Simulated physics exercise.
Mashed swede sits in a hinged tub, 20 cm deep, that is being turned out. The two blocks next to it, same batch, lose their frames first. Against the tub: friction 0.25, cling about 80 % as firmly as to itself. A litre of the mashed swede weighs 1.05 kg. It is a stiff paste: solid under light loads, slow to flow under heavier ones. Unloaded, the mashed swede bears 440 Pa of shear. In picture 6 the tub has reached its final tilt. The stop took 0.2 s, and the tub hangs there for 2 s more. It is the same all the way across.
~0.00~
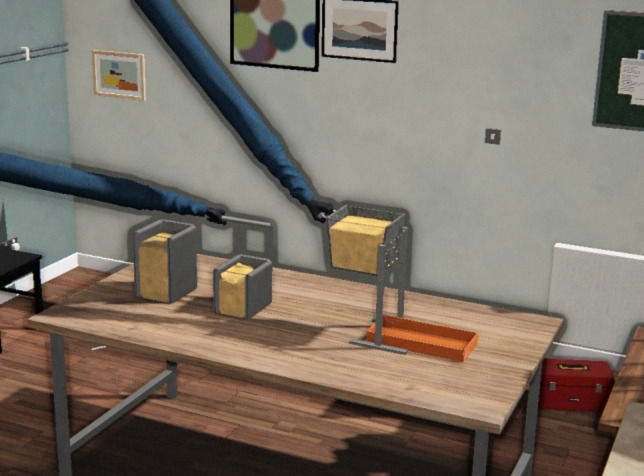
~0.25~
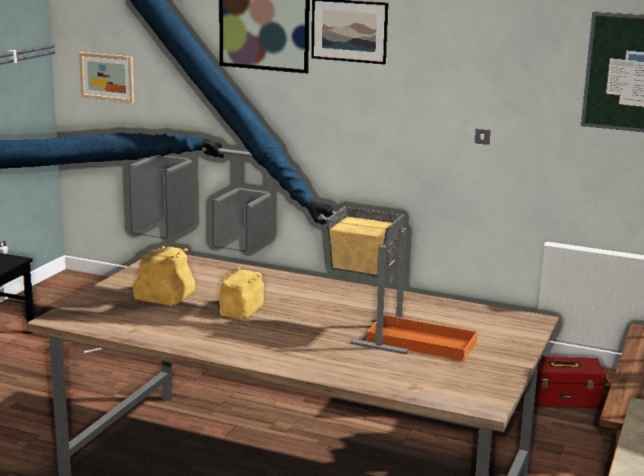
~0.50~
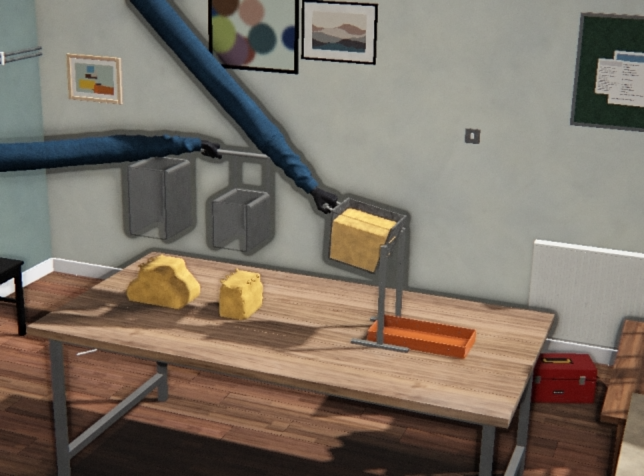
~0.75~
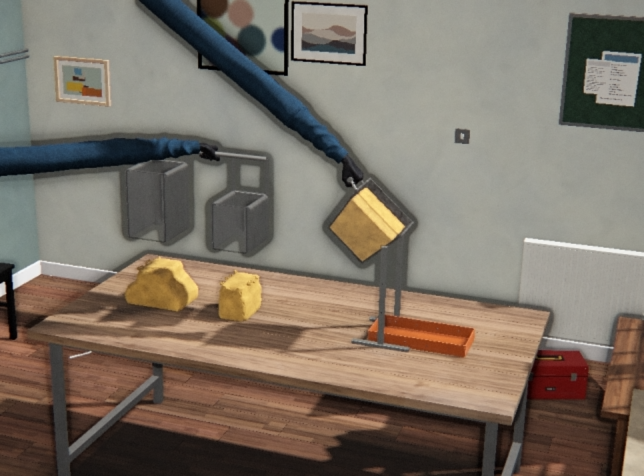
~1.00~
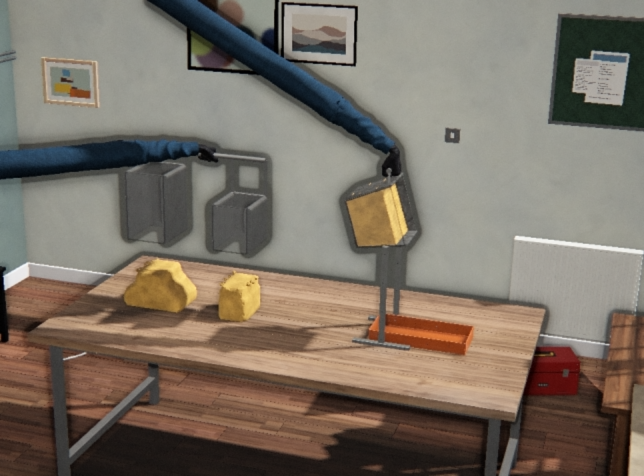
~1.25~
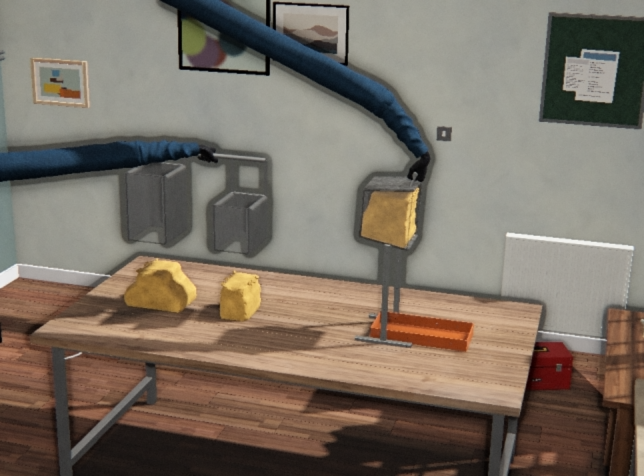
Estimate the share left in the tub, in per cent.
Close to 40 per cent.
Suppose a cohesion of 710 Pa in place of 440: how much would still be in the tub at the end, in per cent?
In that case some 100 per cent.
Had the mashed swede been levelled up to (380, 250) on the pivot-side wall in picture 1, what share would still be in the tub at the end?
In that case some 100 per cent.
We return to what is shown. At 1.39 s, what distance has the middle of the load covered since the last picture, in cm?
Some 4 cm.
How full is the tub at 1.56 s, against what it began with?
About 55 %.
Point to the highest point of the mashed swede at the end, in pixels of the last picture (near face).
At about (379, 222).
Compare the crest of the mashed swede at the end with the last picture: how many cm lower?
Some 11 cm.
After 1.39 s, the tub is at 93 degrees and holds 86 %.
After 1.56 s, the tub is at 93 degrees and holds 56 %.
After 1.73 s, the tub is at 93 degrees and holds 41 %.
After 1.90 s, the tub is at 93 degrees and holds 40 %.
After 3.25 s, at the end, the tub is at 93 degrees and holds 40 %.
